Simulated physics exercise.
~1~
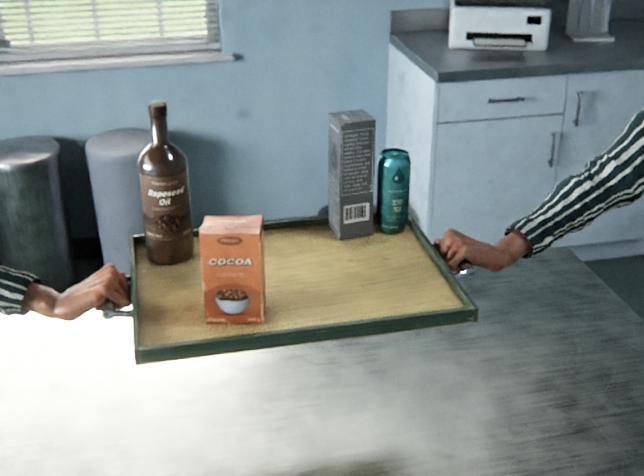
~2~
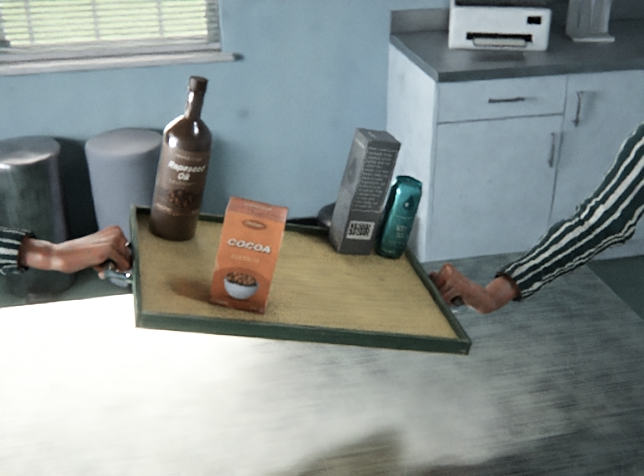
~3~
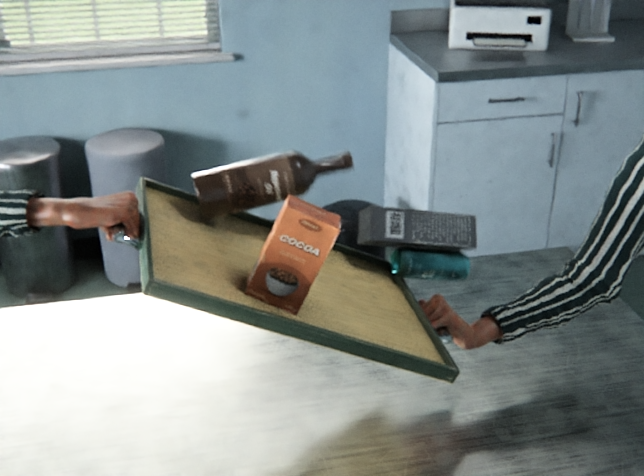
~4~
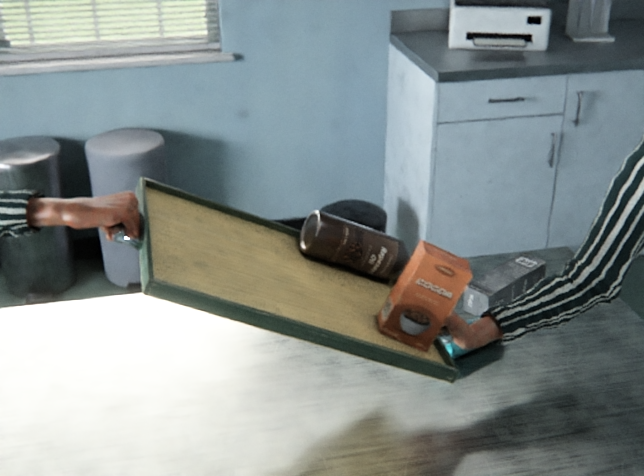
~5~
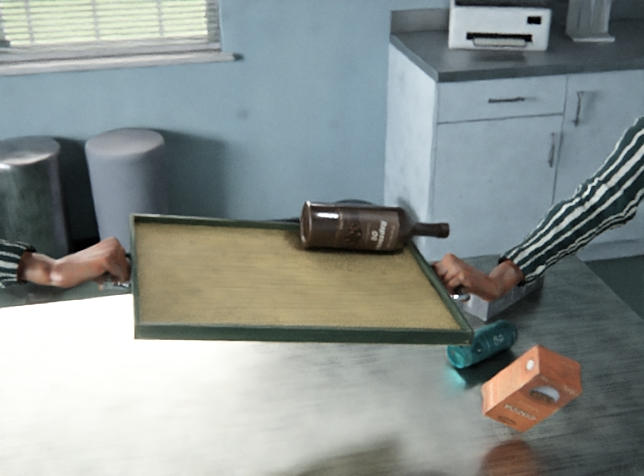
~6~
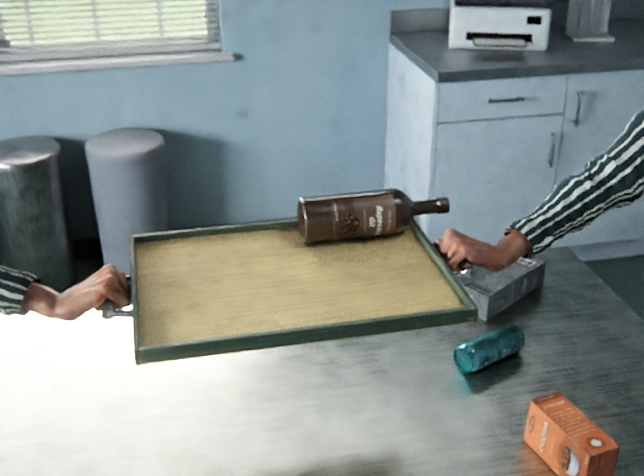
In a kitchen, two hands tipped a serving tray down to the right, toppling the bottle and sending the orange carton, grey carton and turquoise can off that side, then levelled it with only the brown bottle left aboard, lying on its side.
